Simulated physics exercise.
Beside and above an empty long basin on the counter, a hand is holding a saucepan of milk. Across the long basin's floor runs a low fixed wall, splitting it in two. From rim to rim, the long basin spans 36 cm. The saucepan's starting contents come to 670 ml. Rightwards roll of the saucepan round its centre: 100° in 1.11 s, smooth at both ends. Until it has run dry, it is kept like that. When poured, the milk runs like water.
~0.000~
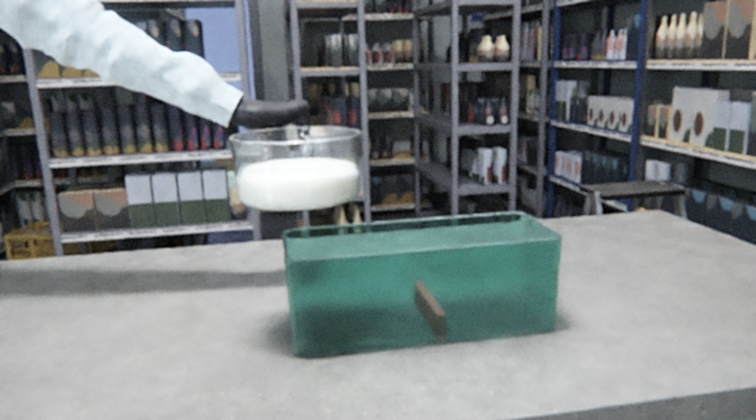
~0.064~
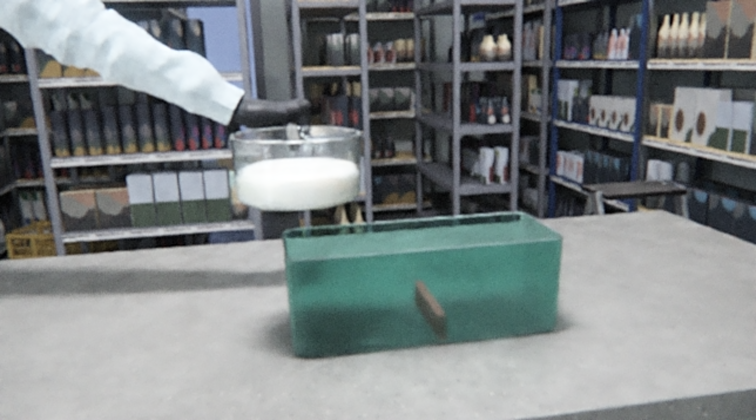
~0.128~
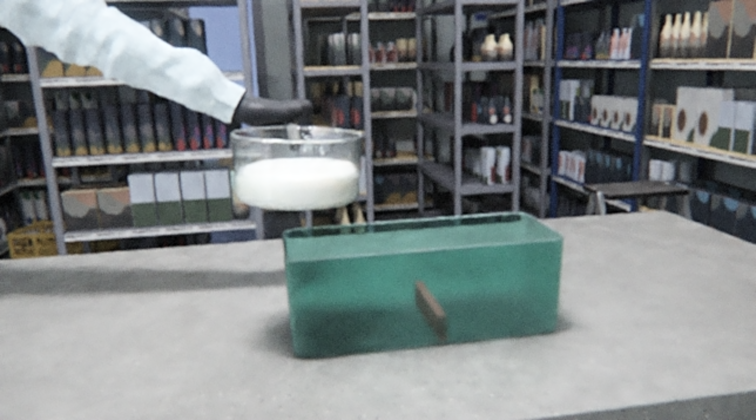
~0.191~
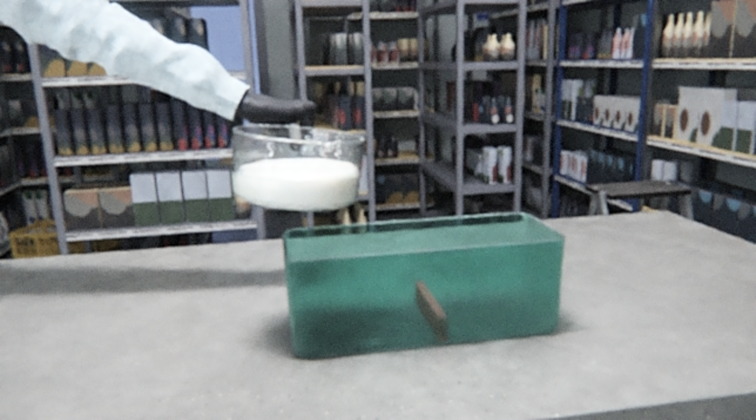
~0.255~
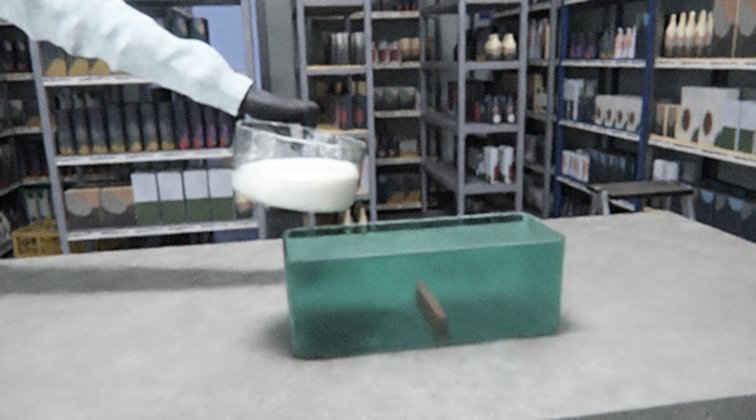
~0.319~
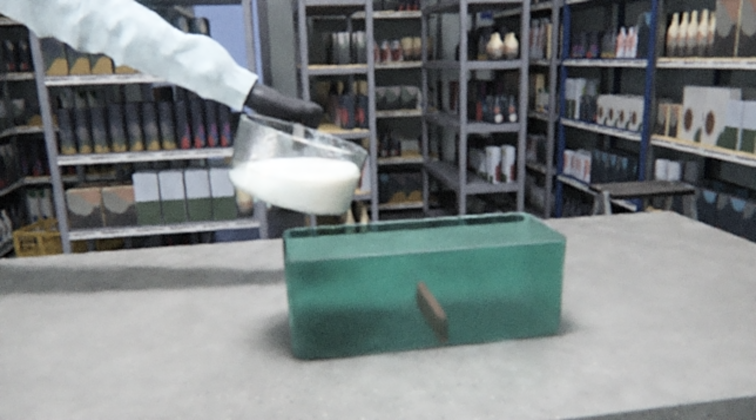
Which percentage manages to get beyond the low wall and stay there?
Beyond the low wall, roughly 6 per cent stays.
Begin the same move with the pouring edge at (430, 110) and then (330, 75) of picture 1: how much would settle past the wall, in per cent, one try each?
90 in a hundred, followed by 10 in a hundred.
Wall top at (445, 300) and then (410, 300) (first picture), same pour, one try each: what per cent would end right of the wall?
First try about 10 %, second try about 15 %.
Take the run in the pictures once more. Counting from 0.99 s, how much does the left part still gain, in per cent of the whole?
Around 20 per cent.
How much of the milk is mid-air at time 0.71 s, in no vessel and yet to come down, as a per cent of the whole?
Near 24 per cent at that time.
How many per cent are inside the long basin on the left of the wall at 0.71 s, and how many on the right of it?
12 per cent left and 0 right, roughly.
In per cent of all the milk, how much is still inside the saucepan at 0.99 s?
Near 18 percent, more or less.
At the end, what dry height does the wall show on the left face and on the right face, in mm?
Roughly 8 mm on the left side and roughly 32 mm on the right.
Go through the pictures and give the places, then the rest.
In the first picture, it leans 0°; its right rim is at (358, 133); the milk meets the walls at (237, 170) and (356, 164); the long basin's rim runs from (284, 246) to (543, 225); the wall's top is at (429, 298).
In the second picture, it leans 1°; its right rim is at (359, 134); the milk meets the walls at (237, 171) and (356, 164).
In the third picture, it leans 3°; its right rim is at (360, 136); the milk meets the walls at (236, 170) and (357, 165).
In the fourth picture, it leans 7°; its right rim is at (362, 140); the milk meets the walls at (236, 169) and (356, 165).
In the fifth picture, it leans 12°; its right rim is at (364, 146); the milk meets the walls at (235, 169) and (358, 166).
In the sixth picture, it leans 19°; its right rim is at (366, 153); the milk meets the walls at (233, 167) and (359, 165).
After 0.71 s the tilt is 71° and 64 per cent is still to pour, 12 is left of the wall and 0 right of it.
After 0.99 s the tilt is 97° and 17 per cent is still to pour, 73 is left of the wall and 2 right of it.
After 1.29 s the tilt is 100° and 2 per cent is still to pour, 91 is left of the wall and 6 right of it.
After 1.61 s the tilt is 100° and 0 per cent is still to pour, 94 is left of the wall and 6 right of it.
In the end 94 per cent lies left of the wall, 6 right of it and 0 outside.
